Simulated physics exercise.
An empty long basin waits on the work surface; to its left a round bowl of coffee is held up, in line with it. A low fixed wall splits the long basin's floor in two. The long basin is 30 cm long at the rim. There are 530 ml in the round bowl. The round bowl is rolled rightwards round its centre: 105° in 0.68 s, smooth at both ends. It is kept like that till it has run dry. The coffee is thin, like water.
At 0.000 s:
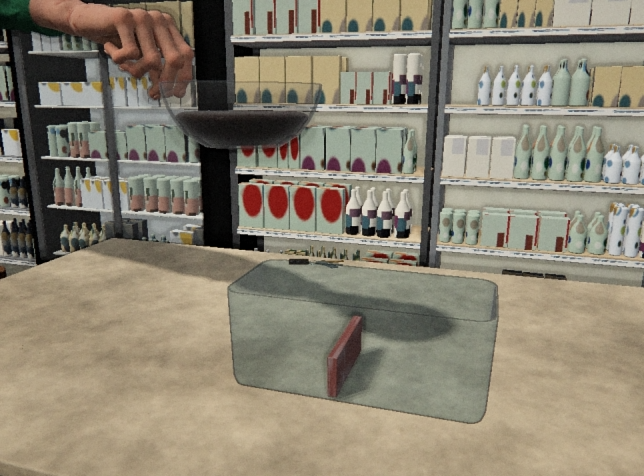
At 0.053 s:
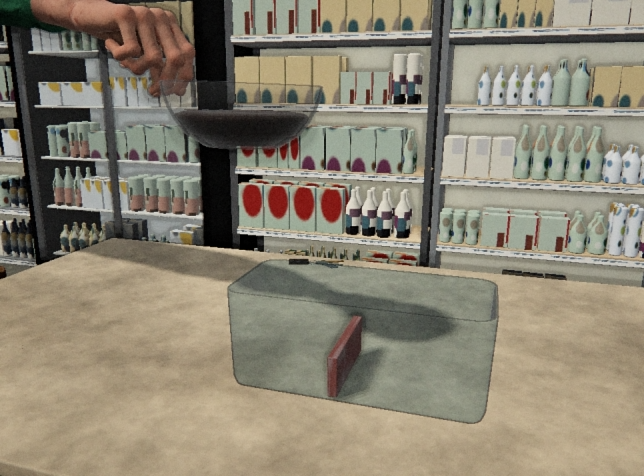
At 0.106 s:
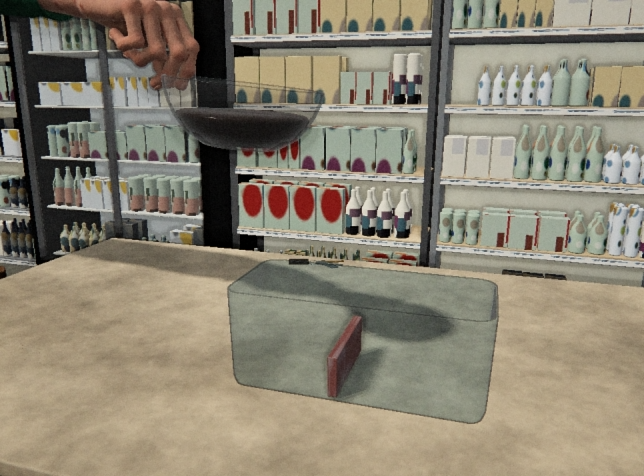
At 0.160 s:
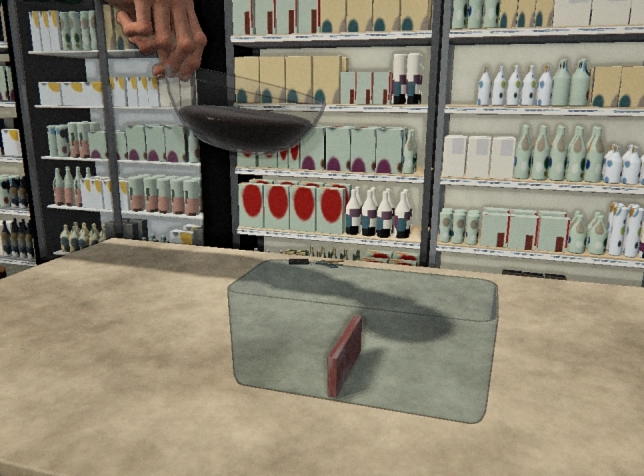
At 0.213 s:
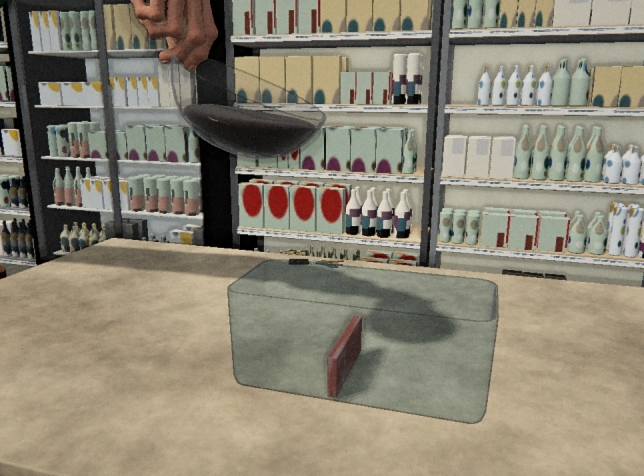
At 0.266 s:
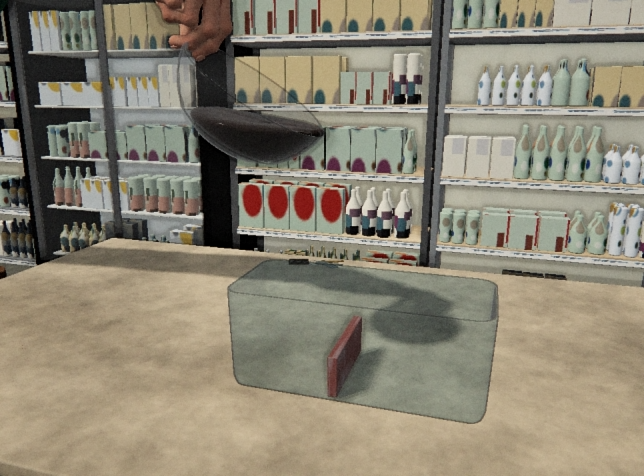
In a shop, a hand tilting a clear round bowl of dark liquid rightwards above a counter holding an empty long basin.
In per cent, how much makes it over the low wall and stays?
Roughly 58 per cent is past the wall.
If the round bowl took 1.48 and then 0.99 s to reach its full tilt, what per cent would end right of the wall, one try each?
In turn about 65 and 60 per cent.
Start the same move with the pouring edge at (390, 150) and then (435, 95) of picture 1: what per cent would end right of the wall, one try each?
First 85, then 80 per cent.
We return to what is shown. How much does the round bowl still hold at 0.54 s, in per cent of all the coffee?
Near 6 in a hundred.
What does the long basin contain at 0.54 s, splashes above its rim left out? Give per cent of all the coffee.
About 36 per cent.
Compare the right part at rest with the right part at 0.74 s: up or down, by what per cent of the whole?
The share moves down, by some 1 per cent.
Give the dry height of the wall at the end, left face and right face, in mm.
Left about 38 mm, right about 36 mm.
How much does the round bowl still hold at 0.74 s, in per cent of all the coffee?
Some 0 per cent.
Then, 0.54 s in, the tilt is 94° and 6 per cent is still to pour, 2 is left of the wall and 35 right of it.
Then, 0.74 s in, the tilt is 105° and 0 per cent is still to pour, 37 is left of the wall and 59 right of it.
Then, 0.95 s in, the tilt is 105° and 0 per cent is still to pour, 39 is left of the wall and 58 right of it.
Then, 1.18 s in, the tilt is 105° and 0 per cent is still to pour, 39 is left of the wall and 58 right of it.
Finally, 39 per cent lies left of the wall, 58 right of it and 3 outside.
